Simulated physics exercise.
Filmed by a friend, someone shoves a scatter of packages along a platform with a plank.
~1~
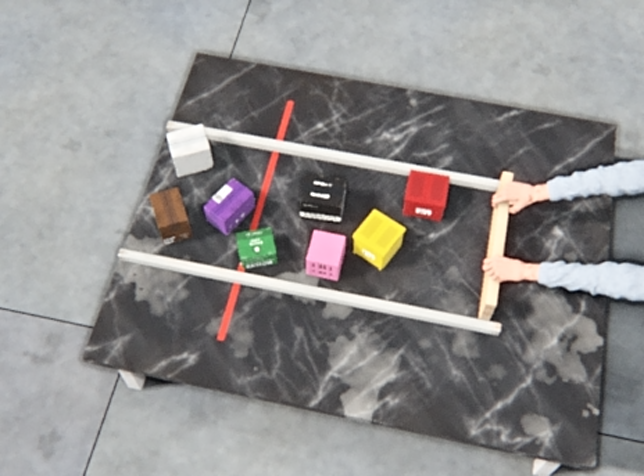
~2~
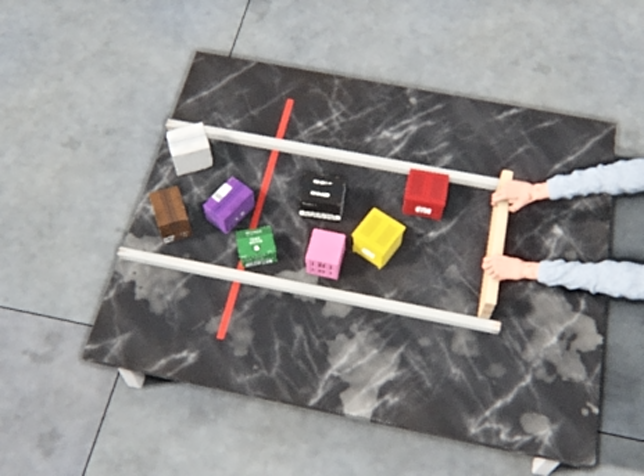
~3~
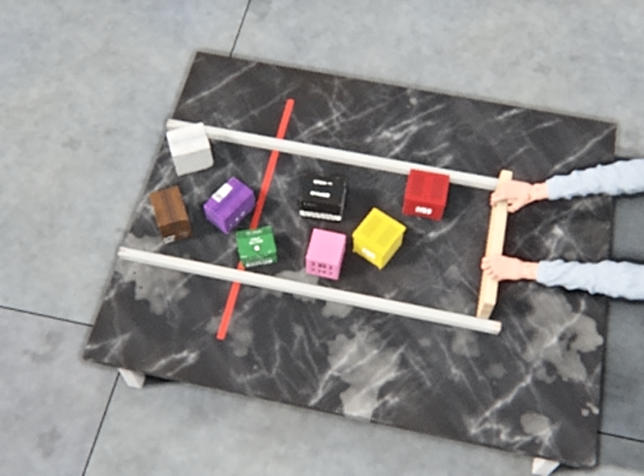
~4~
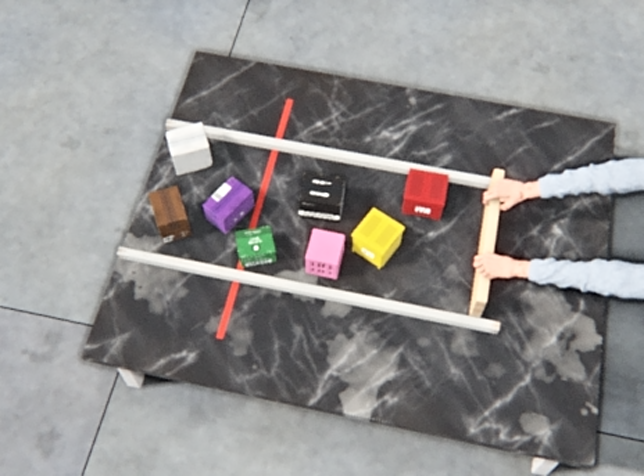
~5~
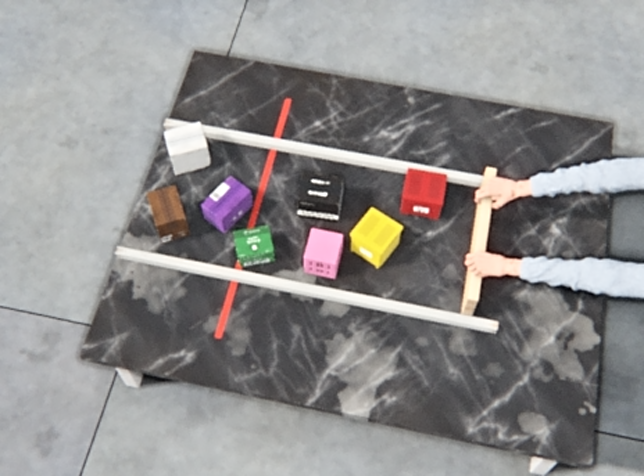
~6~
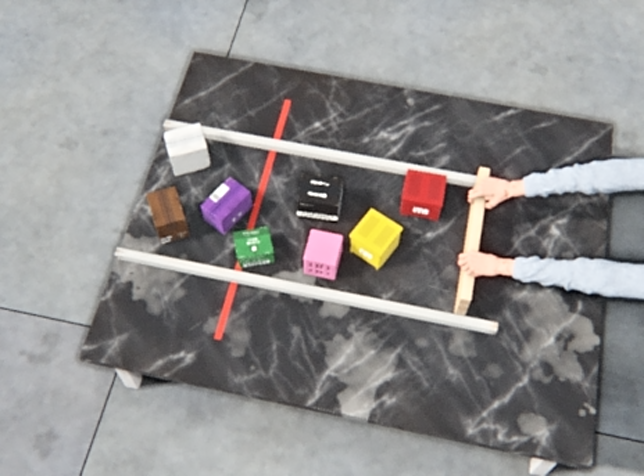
On a dark marbled platform, two hands slid a wooden plank a short way left between two white rails toward a scatter of colourful packages, while the packages themselves barely moved.
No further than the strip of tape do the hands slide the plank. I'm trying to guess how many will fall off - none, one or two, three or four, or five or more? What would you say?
I'd say none.
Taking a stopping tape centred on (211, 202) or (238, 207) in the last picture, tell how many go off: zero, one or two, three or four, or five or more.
With the tape at the first spot it's one or two, and at the second it's not one.
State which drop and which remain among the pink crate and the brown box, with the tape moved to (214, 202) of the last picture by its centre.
Outcome - pink crate: It keeps its spot; brown box: It leaves the top.
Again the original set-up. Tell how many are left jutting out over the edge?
1, I think.
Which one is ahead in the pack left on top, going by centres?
That is the brown box.
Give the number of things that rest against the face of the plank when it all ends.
3.
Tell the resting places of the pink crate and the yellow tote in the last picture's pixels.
Reading them off: First (224, 250); then (233, 214).
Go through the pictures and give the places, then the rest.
The first picture shows white parcel (190, 150); brown box (171, 216); purple parcel (230, 207); plank (496, 246); tape (258, 211).
The second picture shows brown box (171, 215); green box (256, 247).
The third picture shows purple parcel (230, 206); red tote (426, 195).
The fourth picture shows white parcel (189, 149); black parcel (322, 198).
The fifth picture shows brown box (169, 214); plank (479, 241).
The sixth picture shows white parcel (187, 150); brown box (168, 215); purple parcel (227, 206); plank (472, 241); tape (255, 210).
Soon after, none off yet; white parcel at rest near (187, 150); brown box at rest near (168, 215); purple parcel at rest near (227, 206).
In the end, the number that fall off is zero.
